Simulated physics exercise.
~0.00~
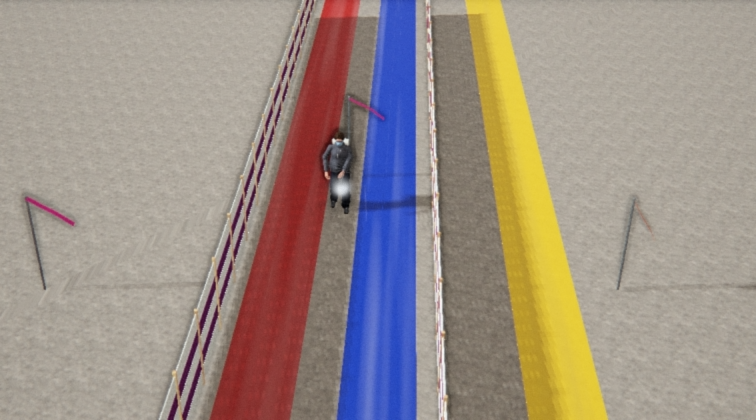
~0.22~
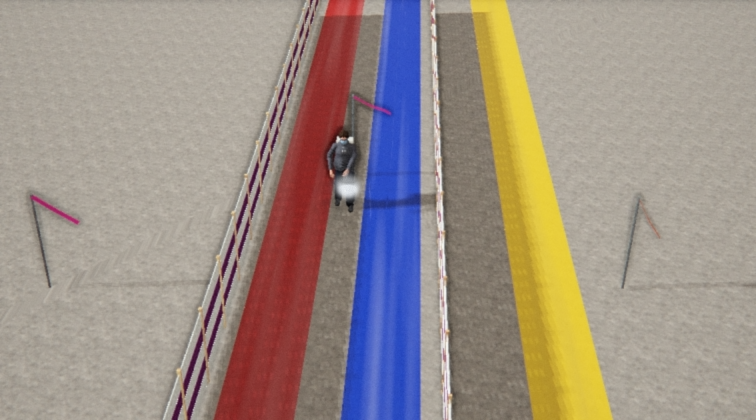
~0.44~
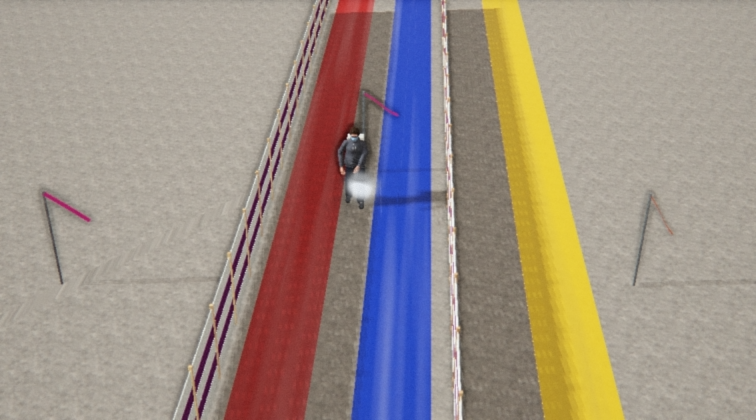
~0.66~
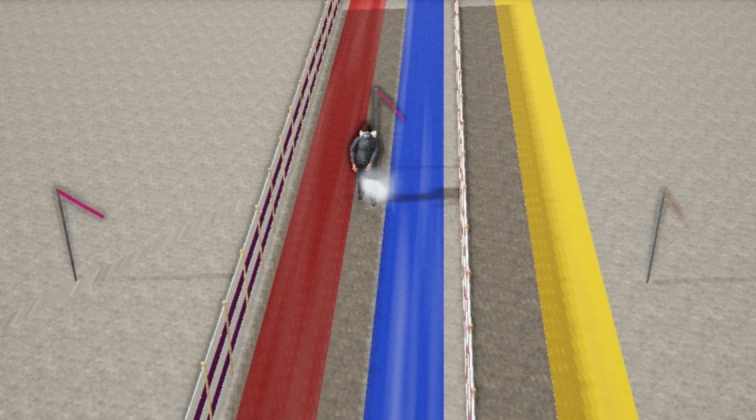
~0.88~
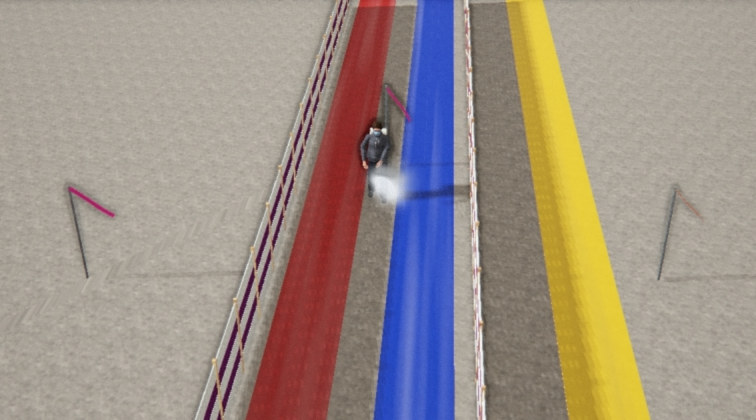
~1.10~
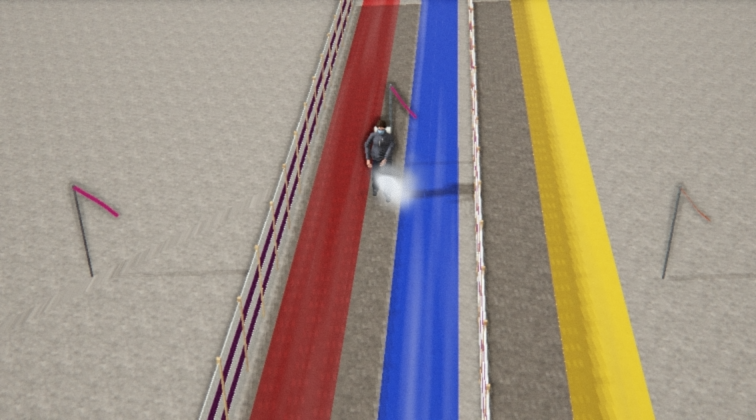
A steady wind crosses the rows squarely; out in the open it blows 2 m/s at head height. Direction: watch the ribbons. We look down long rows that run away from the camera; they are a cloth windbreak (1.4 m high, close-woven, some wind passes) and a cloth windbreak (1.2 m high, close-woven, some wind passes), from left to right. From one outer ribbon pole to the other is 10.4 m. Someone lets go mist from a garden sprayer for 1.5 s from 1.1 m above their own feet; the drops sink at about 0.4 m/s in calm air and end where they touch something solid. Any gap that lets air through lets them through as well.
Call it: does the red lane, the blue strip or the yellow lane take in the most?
It is the blue one that takes in the most.
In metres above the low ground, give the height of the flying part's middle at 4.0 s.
Middle height: Approx. 0.4 m.
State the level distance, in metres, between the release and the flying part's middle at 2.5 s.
Around 0.5 metres.
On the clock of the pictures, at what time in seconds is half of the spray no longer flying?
Estimated time: Close to 4.0 s.
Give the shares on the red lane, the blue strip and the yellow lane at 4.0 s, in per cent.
I'd estimate around 0 % on red, 40 % on blue and 0 % on yellow.
After 2.5 s, 7 % lies on the blue strip, 0 % on the yellow lane and 0 % on the red lane; 8 % has touched down or left; the middle of what still flies is 0.7 m above the low ground, near (411, 195).
After 4.0 s, 41 % lies on the blue strip, 0 % on the yellow lane and 0 % on the red lane; 44 % has touched down or left; the middle of what still flies is 0.4 m above the low ground, near (430, 206).
After 8.0 s, 79 % lies on the blue strip, 0 % on the yellow lane and 0 % on the red lane; 93 % has touched down or left.
After 20.0 s, 80 % lies on the blue strip, 1 % on the yellow lane and 0 % on the red lane; 100 % has touched down or left.
After 45.0 s, 80 % lies on the blue strip, 1 % on the yellow lane and 0 % on the red lane; 100 % has touched down or left.
